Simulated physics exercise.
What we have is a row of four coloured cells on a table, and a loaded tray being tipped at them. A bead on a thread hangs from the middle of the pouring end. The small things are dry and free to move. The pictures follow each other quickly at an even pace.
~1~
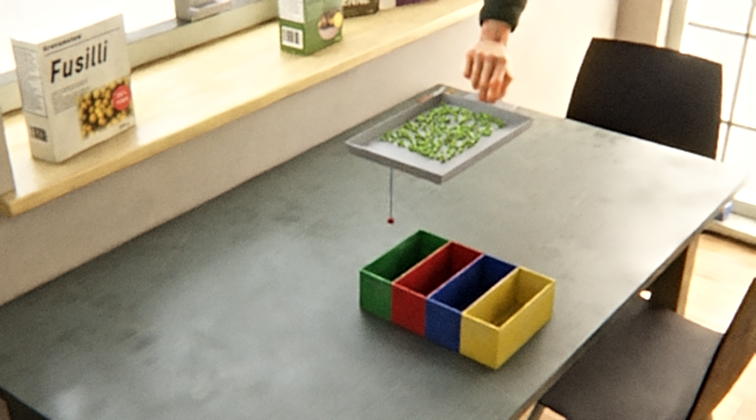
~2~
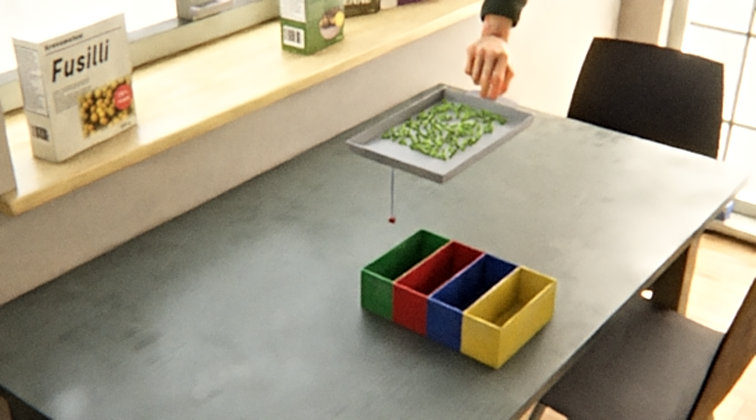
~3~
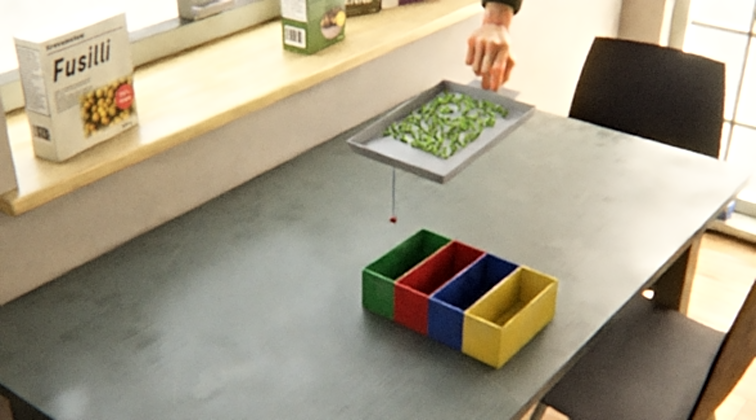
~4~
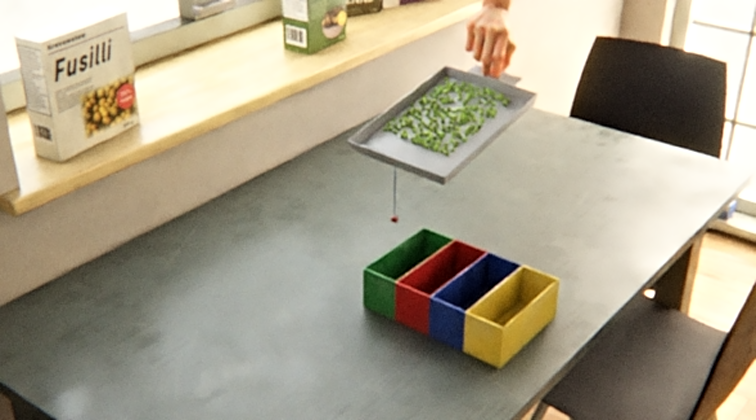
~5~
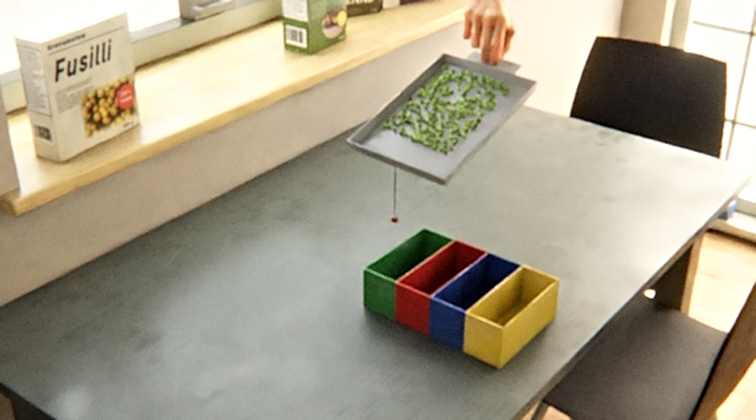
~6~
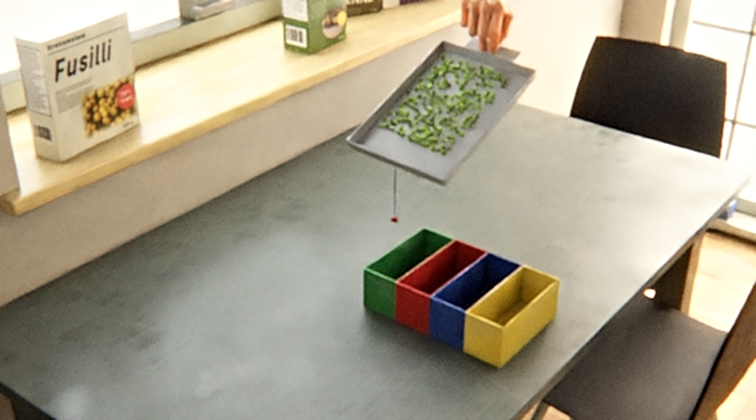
A dark grey table stands beside a pale windowsill and black chairs, seen from above at an angle. Green, red, blue and yellow cells run left to right below a grey tray of small green pieces, with a red bead hanging on a thread. A hand raises the tray's far end, steepening its tilt as the pieces shift and spread slightly, while the view stays almost still.
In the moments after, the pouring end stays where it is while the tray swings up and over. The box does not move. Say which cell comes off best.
The green one ends fullest.
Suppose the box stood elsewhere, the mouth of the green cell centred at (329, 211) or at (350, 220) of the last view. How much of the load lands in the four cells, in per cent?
First some 90, then 100 per cent.
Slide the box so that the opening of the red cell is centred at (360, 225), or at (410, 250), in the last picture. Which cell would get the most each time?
In turn: The cell in yellow; the cell in red.
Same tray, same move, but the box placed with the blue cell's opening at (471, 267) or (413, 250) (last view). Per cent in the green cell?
In turn 40 and 10 in a hundred.
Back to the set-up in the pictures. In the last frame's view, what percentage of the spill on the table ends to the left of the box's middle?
Some 100 per cent.
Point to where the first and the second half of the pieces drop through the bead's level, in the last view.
The first part at (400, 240); the rest at (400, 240).
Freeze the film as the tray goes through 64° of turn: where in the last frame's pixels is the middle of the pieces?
At about (409, 169).
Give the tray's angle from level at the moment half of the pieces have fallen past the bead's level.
Around 105° of tilt.
Soon, tray tipped steeply; most on the tray; a stray few in the green cell; a stray few in the red cell; about a quarter falling or outside the box.
A while on, tray tipped past a quarter turn; about half on the tray; about a quarter in the green cell; a small part in the red cell; about a third falling or outside the box.
Towards the end, tray tipped past a quarter turn; about half in the green cell; a small part in the red cell; about a third falling or outside the box.
Finally, tray tipped past a quarter turn; about half in the green cell; a small part in the red cell; none in the yellow cell; none in the blue cell; about a third outside the box.
